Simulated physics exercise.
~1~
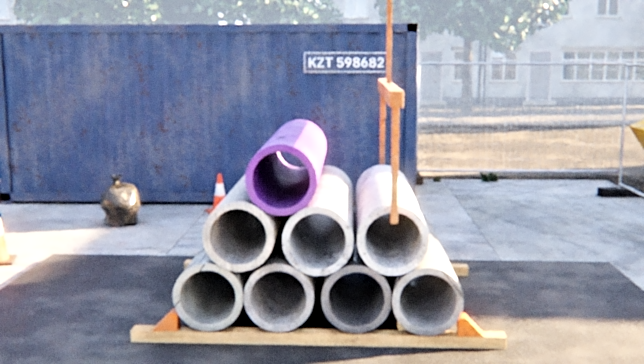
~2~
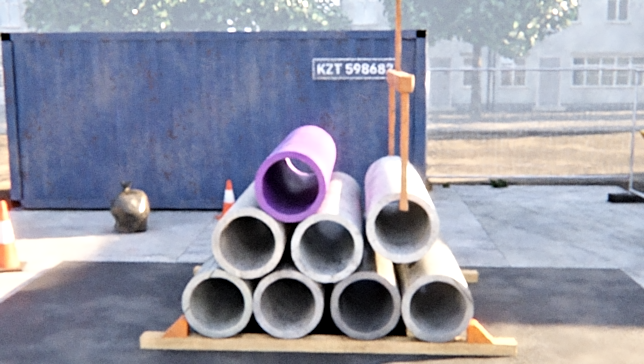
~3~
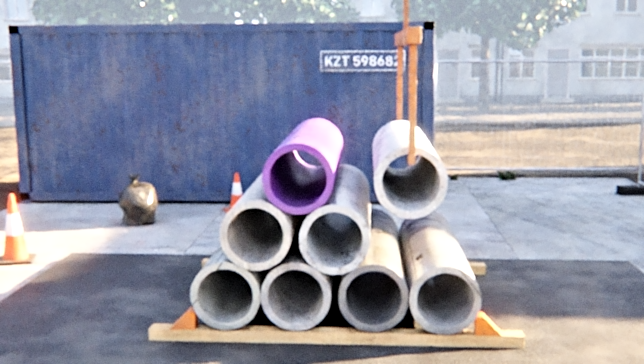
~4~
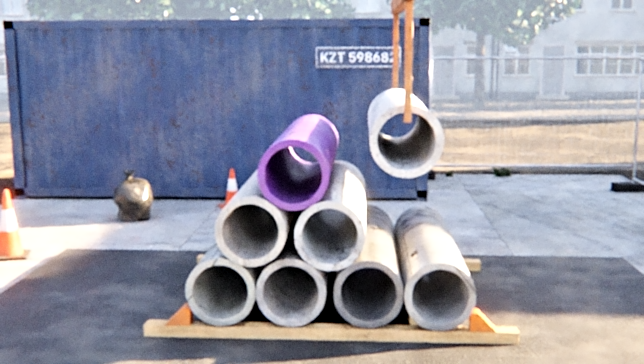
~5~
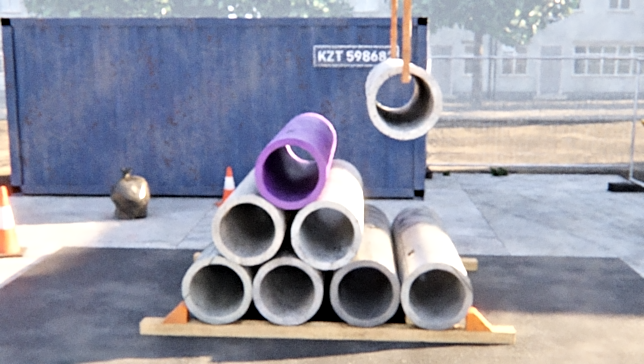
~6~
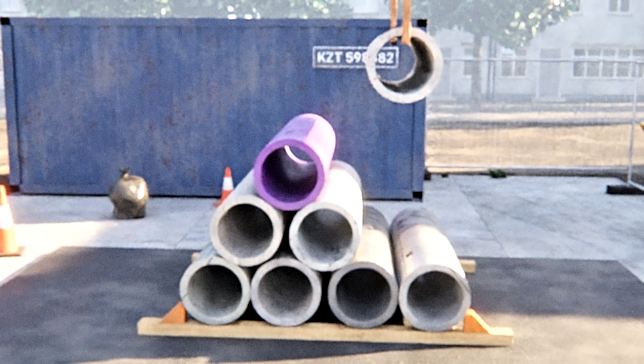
An orange lifting beam rose with a grey concrete pipe hanging from it, drawing the pipe off the right side of the stack and up in front of a blue container, while the purple pipe on top stayed in place and the rest remained stacked.
